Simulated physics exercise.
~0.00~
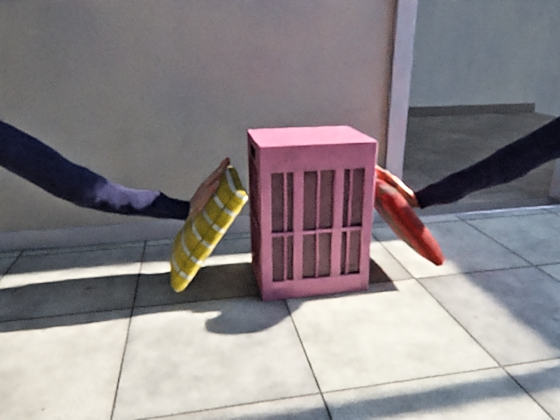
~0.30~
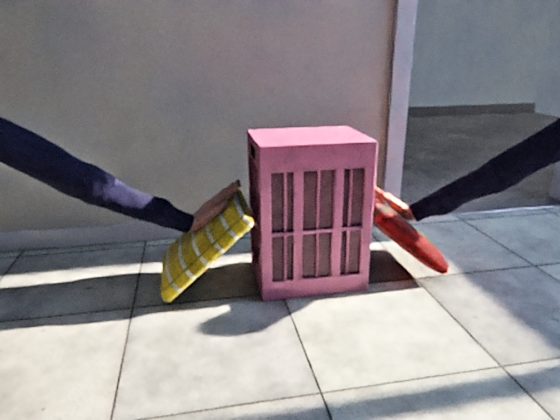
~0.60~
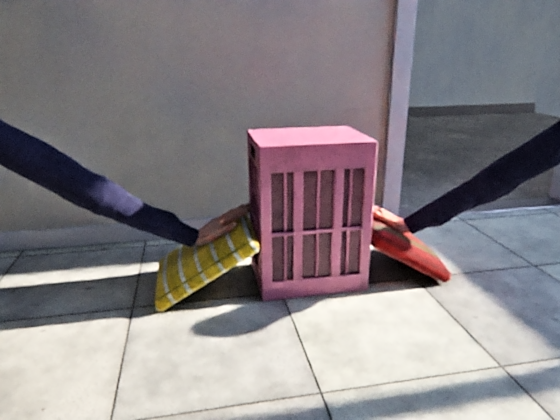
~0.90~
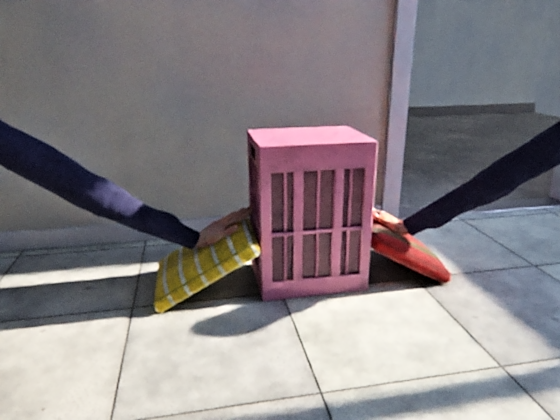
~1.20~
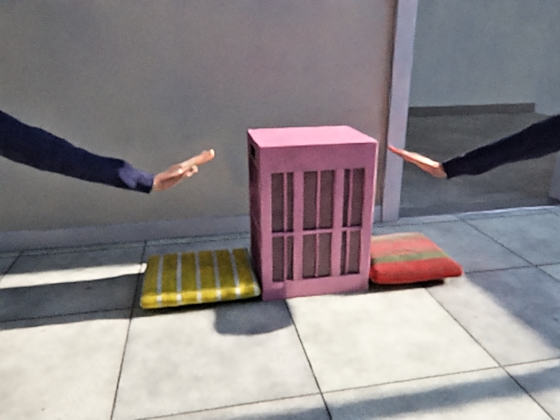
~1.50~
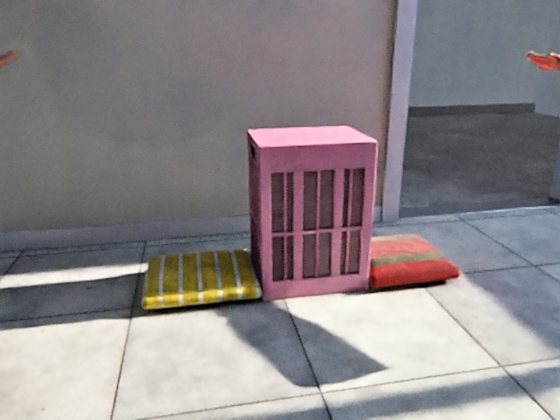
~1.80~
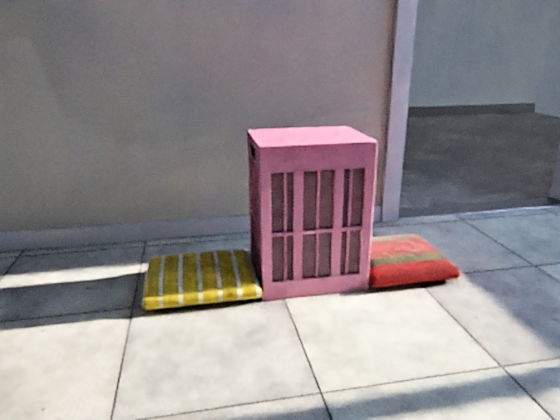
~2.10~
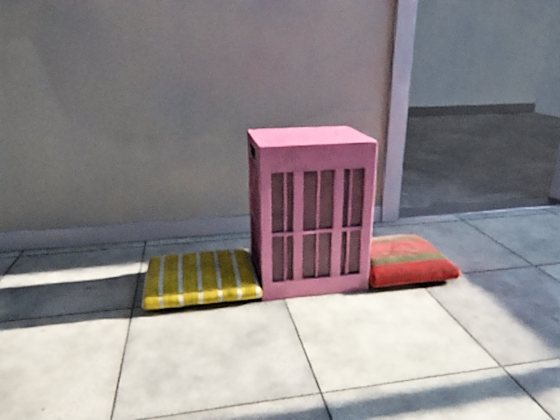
On a sunlit tiled floor beside a wall, two hands lower a yellow pillow and a red cushion against opposite sides of a pink crate, then let go and withdraw; both slip down and end lying flat beside the unmoved crate.
